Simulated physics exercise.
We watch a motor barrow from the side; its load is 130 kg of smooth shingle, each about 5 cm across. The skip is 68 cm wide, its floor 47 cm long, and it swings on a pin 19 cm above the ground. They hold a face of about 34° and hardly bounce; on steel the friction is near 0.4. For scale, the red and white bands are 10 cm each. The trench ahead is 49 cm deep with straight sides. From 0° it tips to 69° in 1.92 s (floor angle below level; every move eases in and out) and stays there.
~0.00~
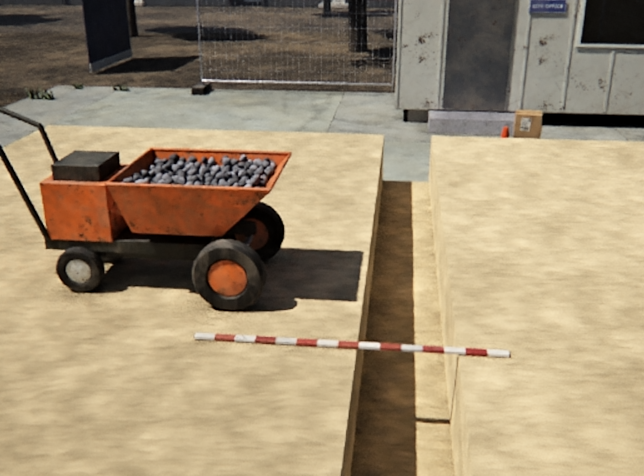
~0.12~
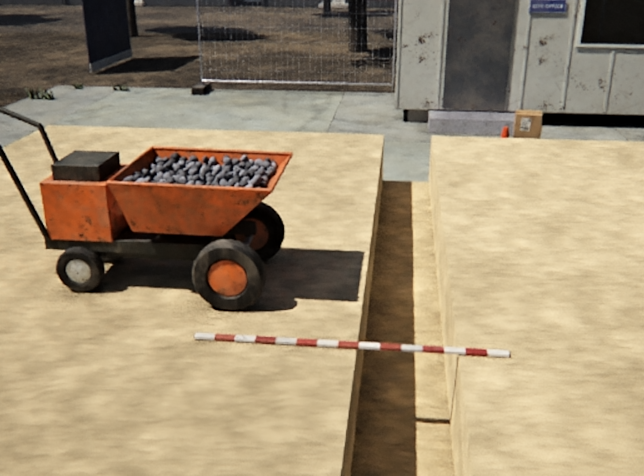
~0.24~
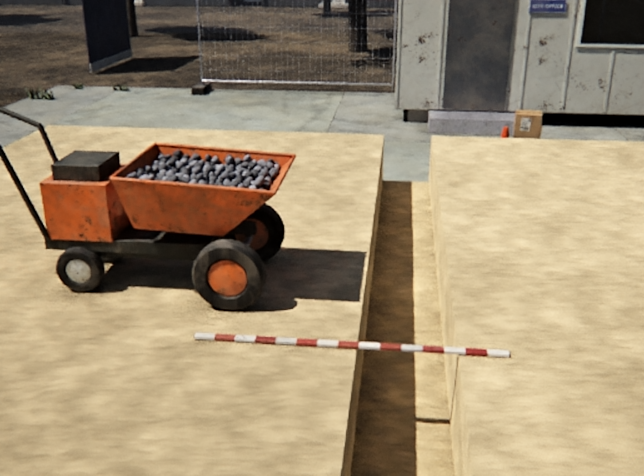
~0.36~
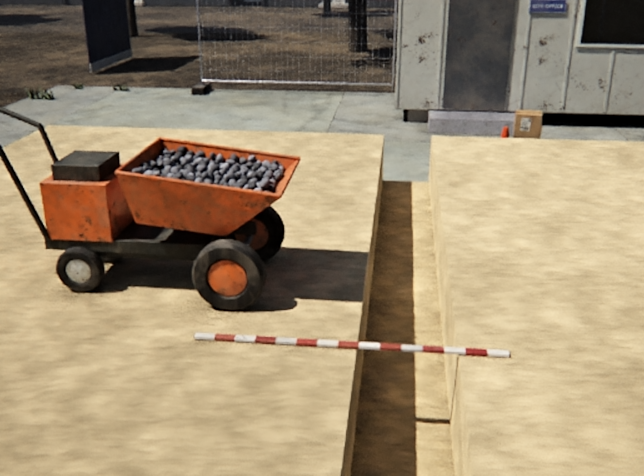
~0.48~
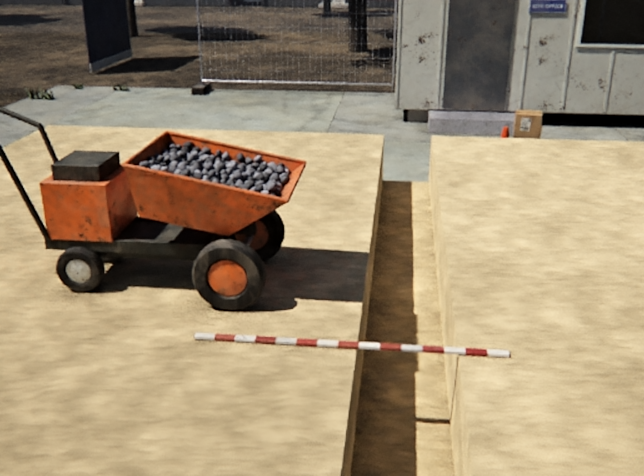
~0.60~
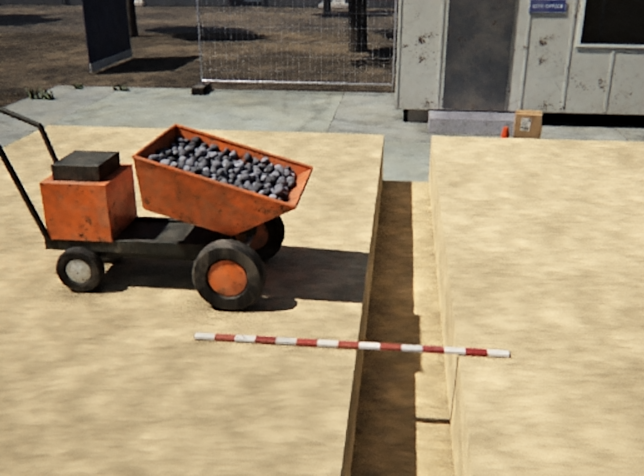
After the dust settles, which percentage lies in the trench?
Roughly 89 per cent ends in the trench.
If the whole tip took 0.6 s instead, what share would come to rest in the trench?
Then about 95 per cent.
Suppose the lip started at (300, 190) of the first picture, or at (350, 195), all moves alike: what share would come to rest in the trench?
About 100 and 75 per cent.
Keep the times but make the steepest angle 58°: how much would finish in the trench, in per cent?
Then about 90 per cent.
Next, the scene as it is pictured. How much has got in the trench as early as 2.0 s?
Some 60 per cent.
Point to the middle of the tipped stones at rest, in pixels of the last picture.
Near (408, 358).
After 1.4 s the floor is at 58°; 97 % in the skip, 3 % short of the trench; the foremost stones are at (357, 269).
After 2.0 s the floor is at 69°; 25 % in the skip, 15 % short of the trench, 60 % in the trench; the foremost stones are at (445, 365).
After 2.4 s the floor is at 69°; 4 % in the skip, 15 % short of the trench, 81 % in the trench; the foremost stones are at (445, 355).
After 4.3 s the floor is at 69°; 0 % in the skip, 11 % short of the trench, 89 % in the trench; the foremost stones are at (442, 351).
